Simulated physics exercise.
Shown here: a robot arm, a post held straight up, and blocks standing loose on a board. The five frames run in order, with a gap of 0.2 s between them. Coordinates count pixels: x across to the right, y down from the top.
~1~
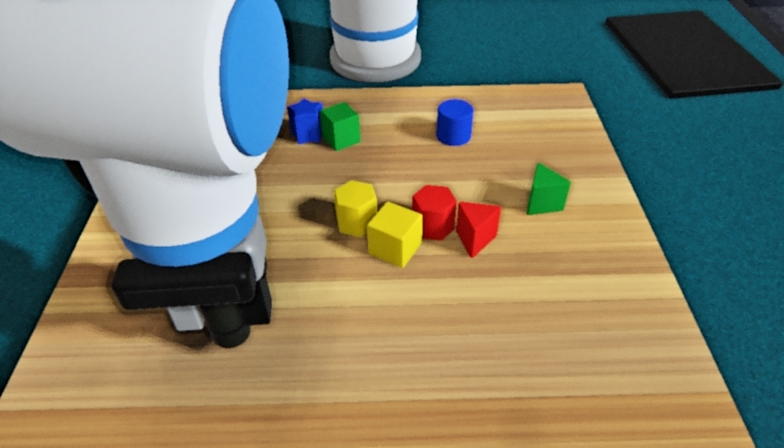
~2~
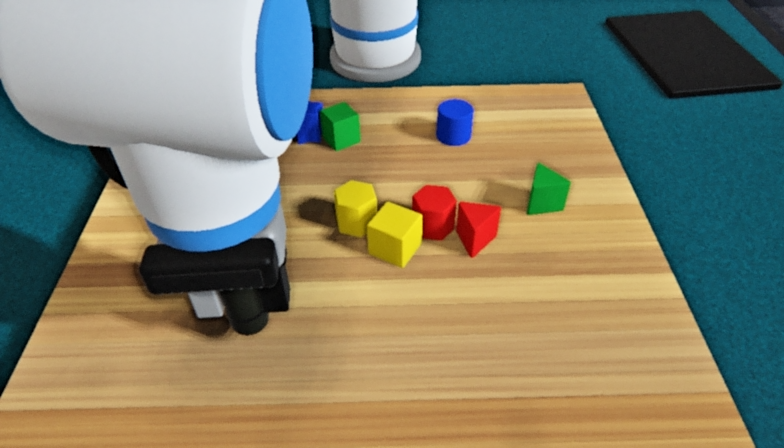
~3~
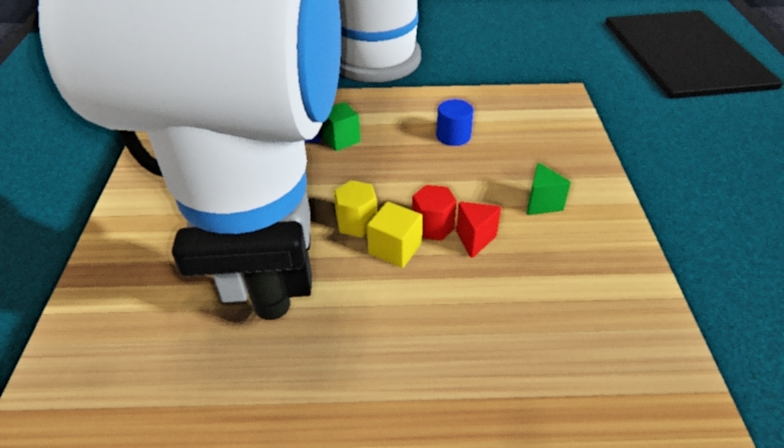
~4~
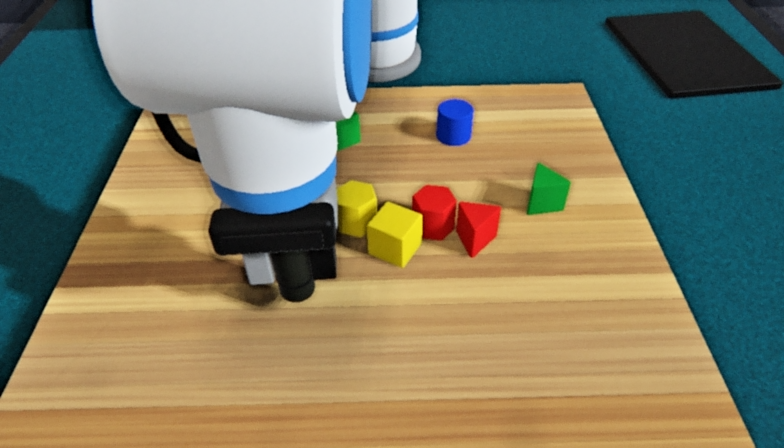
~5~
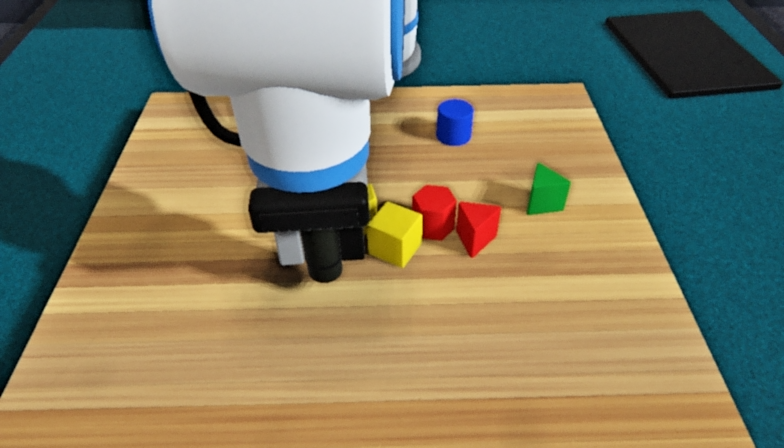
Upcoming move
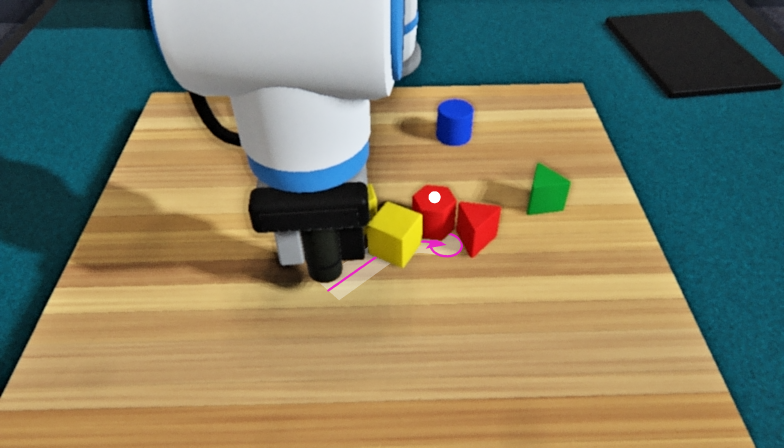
A white robot arm with blue bands, gripping a dark upright post, glides steadily rightward and slightly away over a wooden board on a teal surface, seen from above by a still camera. Yellow and red blocks sit mid-board, with a green triangle to the right and blue and green blocks behind. The arm progressively covers the rear-left blocks, then mostly hides the yellow six-sided one, while the visible blocks stay still.
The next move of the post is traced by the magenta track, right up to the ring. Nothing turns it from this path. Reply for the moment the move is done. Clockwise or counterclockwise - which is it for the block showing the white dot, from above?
I'd predict that, seen from above, the block showing the white dot rotates counter-clockwise.
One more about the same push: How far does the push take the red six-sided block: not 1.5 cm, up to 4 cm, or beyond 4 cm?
It gets moved over 4 cm.
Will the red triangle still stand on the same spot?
No
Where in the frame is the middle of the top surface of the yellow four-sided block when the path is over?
Its top middle is near (466, 195).
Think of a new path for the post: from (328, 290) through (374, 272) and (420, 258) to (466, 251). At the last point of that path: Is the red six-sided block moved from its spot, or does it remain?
Shifted.
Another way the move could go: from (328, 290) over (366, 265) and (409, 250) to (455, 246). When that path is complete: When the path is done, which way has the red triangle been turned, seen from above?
Viewed from overhead, the red triangle winds up turned clockwise.
The drawn path runs from (328, 290) over (365, 265) and (401, 244) to (446, 245); the dot is on the red six-sided block.
What follows on the original path. One third of the way, post at (365, 245); nothing pushed yet.
Two thirds of the way, post at (402, 225); yellow four-sided block at (432, 201), turned 25° clockwise; red six-sided block at (461, 184), turned 15° anticlockwise; red triangle at (485, 212), turned 30° clockwise.
At the end, post at (448, 226); yellow six-sided block not moved; yellow four-sided block at (466, 195); red six-sided block at (482, 172), turned 40° anticlockwise; red triangle at (494, 211), turned 50° clockwise.
